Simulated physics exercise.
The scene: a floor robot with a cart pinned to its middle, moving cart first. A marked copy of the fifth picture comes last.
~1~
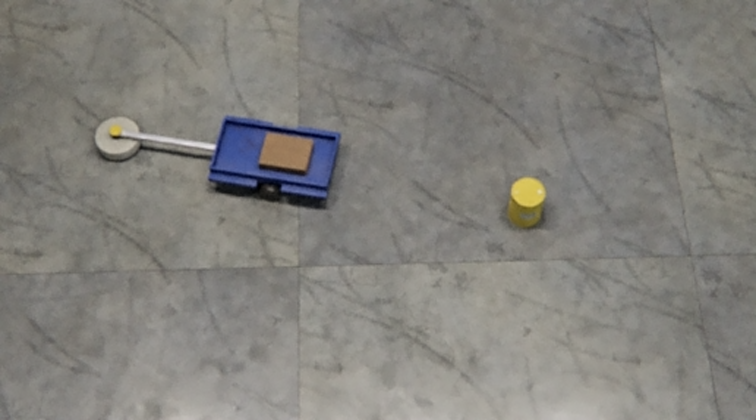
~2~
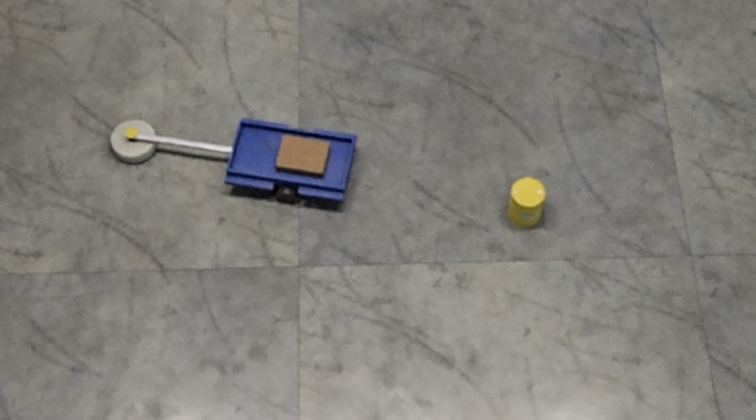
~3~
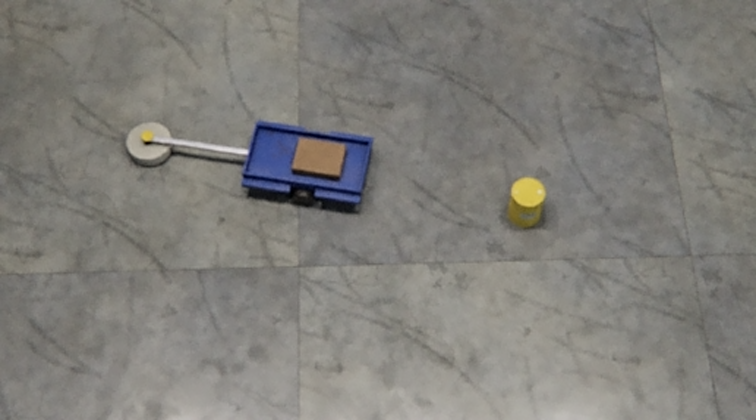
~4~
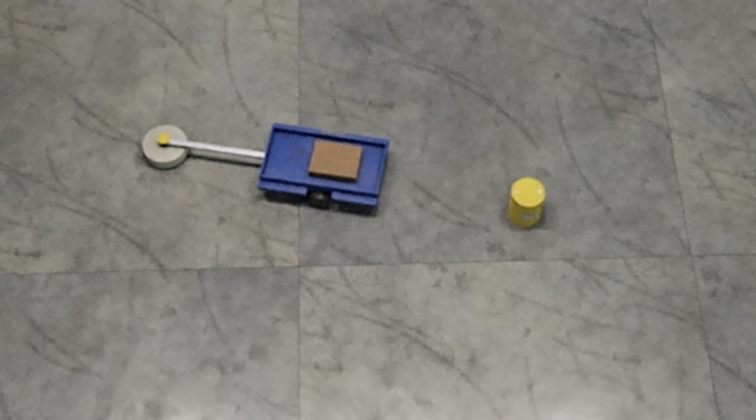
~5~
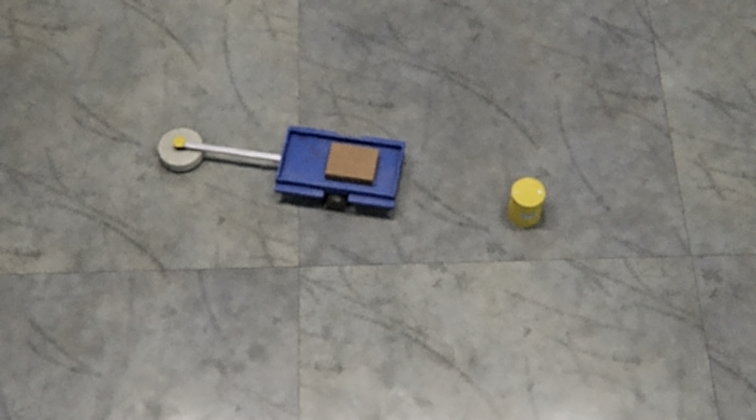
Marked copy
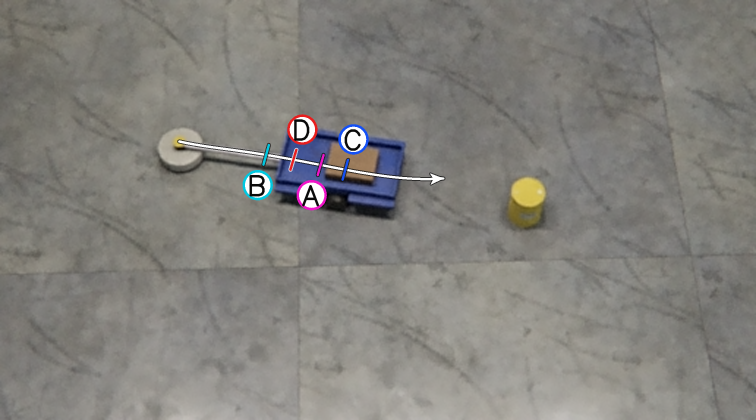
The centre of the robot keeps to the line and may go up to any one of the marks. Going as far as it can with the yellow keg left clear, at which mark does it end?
B is the last safe stop.
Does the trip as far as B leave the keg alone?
For that mark, yes.
On the copy, A at (321, 165); B at (266, 155); C at (345, 170); D at (293, 160); the route from (179, 141) via (310, 163) to (443, 178).
On B. First, robot (210, 153), cart (371, 170).
Then, robot (240, 157), cart (402, 174).
Finally, robot (267, 161), cart (430, 178); nothing has been touched.
By contrast, A is too far, the keg has been hit; C is too far, the keg has been hit; D is too far, the keg has been hit.
